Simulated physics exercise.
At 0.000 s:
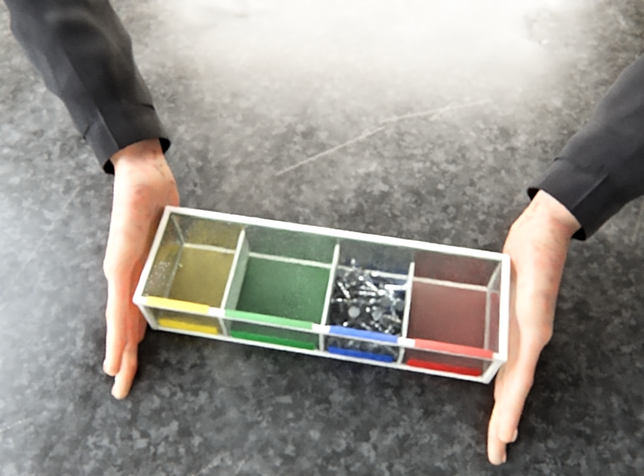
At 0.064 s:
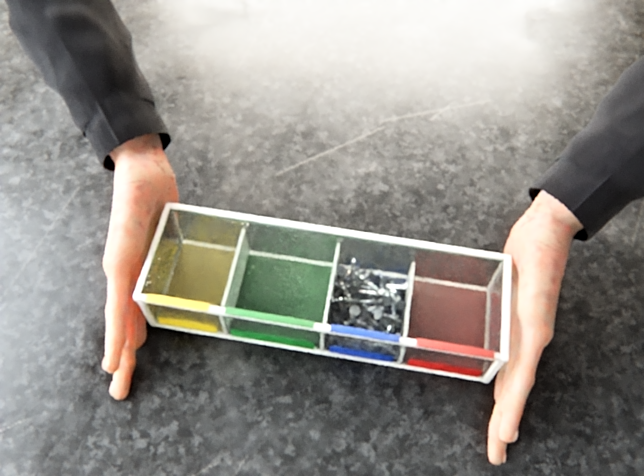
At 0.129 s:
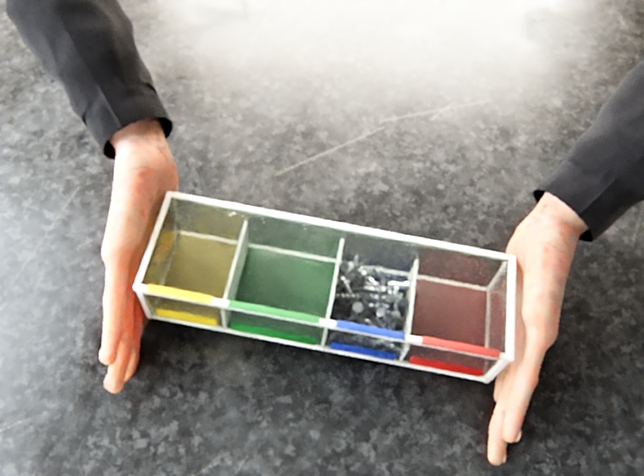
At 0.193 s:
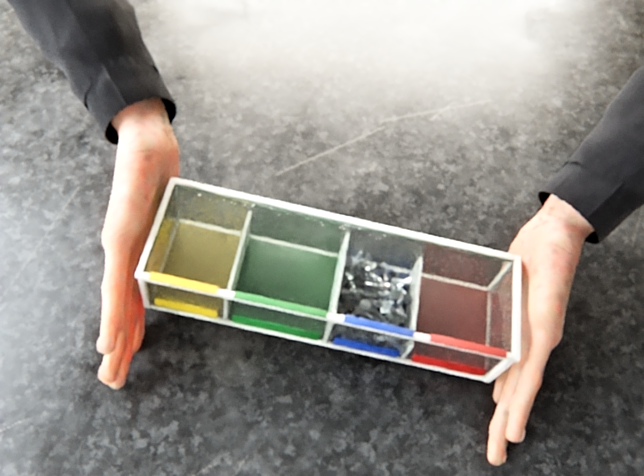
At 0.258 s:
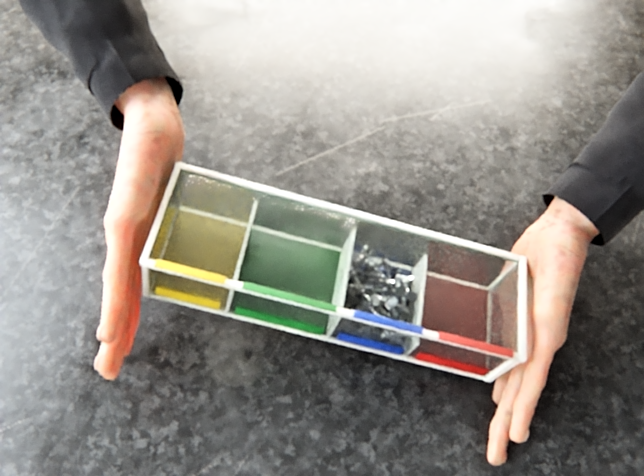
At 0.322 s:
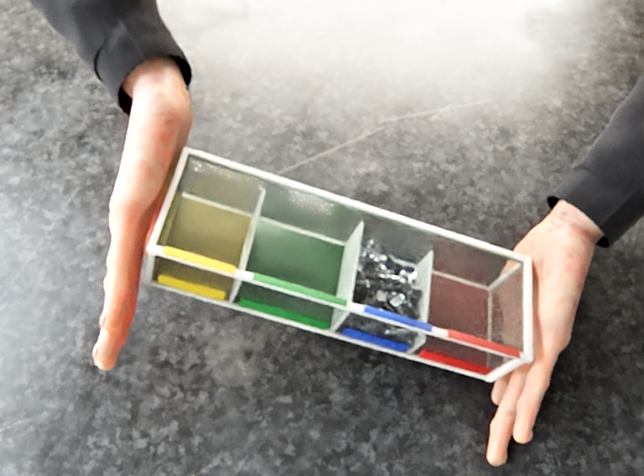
Two hands tilt a clear divided box rightward, with metal screws in its blue section.
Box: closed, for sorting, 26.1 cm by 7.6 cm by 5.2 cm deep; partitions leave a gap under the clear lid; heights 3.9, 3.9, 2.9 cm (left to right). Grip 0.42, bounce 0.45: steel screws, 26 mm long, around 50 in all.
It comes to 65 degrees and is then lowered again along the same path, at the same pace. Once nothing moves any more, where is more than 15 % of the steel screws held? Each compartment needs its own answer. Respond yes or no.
Red: No; blue: Yes; green: No; yellow: No.
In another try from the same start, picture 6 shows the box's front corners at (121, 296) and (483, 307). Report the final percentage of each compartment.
You'd see red at 0 percent, blue at 100, green at 0 and yellow at 0 percent.
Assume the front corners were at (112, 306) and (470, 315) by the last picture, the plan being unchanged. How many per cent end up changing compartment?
It would be near 0 per cent.
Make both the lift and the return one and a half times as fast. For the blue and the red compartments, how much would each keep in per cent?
Blue 95 %; red 5 %.
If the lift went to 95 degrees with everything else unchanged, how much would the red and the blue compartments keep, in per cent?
Result - red 45 percent, blue 55 percent.
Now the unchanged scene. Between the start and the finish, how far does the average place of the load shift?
About 1.0 cm.
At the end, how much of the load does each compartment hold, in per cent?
Red 0; blue 100; green 0; yellow 0.
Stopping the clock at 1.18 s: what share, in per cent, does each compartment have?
You'd find red at 0, blue at 100, green at 0 and yellow at 0 per cent.
Then, at 1.18 s, tilt 64 degrees; blue 100 %.
After 1.74 s, tilt 27 degrees; blue 100 %.
Then, at 2.37 s, tilt 0 degrees; blue 100 %.
By 2.7 s all is still; red 0 %, blue 100 %, green 0 %, yellow 0 %.
